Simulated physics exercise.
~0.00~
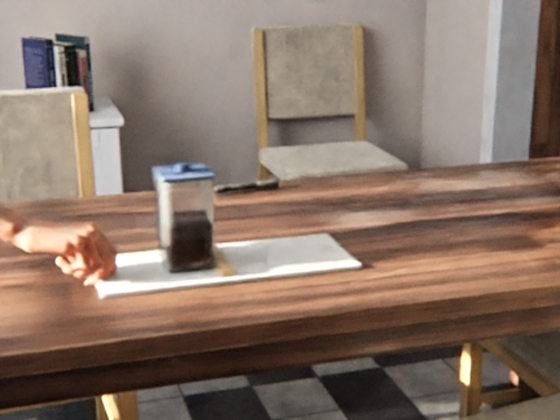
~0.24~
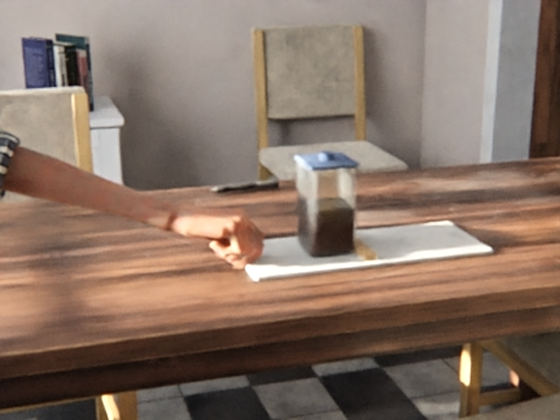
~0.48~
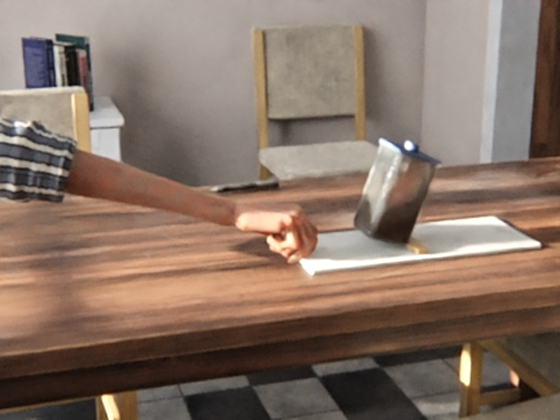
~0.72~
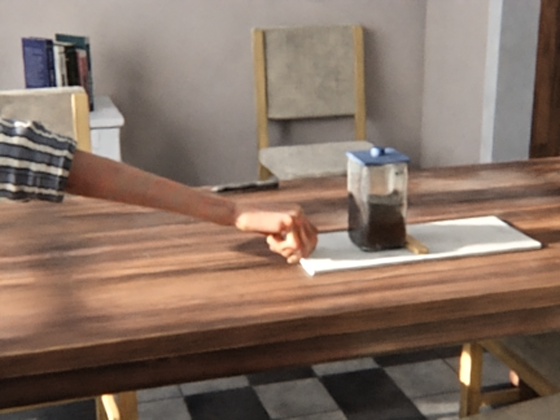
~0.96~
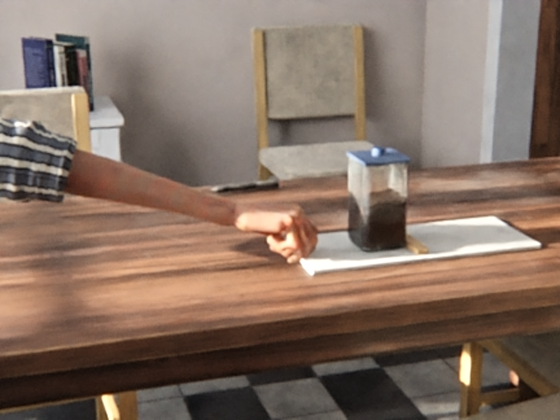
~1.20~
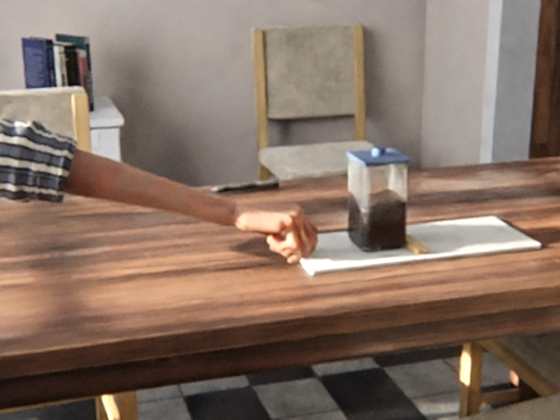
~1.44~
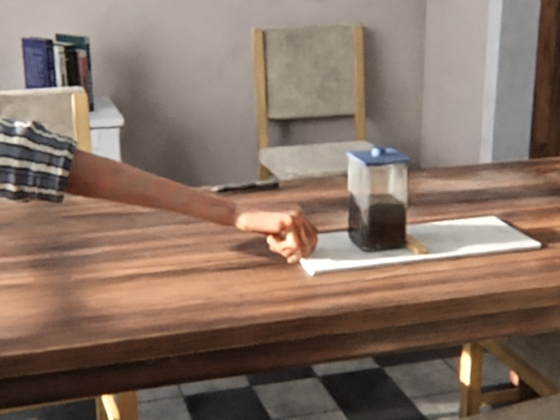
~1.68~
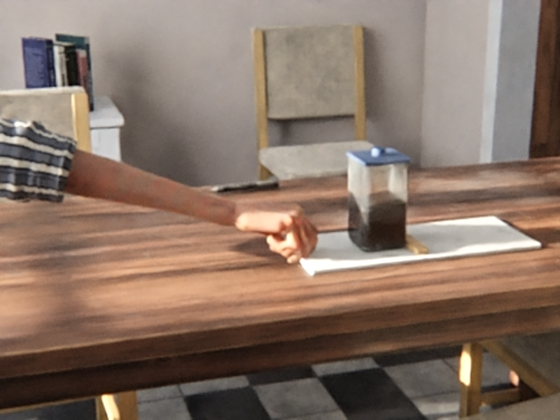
Hand pushing a white board rightward across a wooden table, its blue-lidded canister tipping forward at the stop, then settling upright.
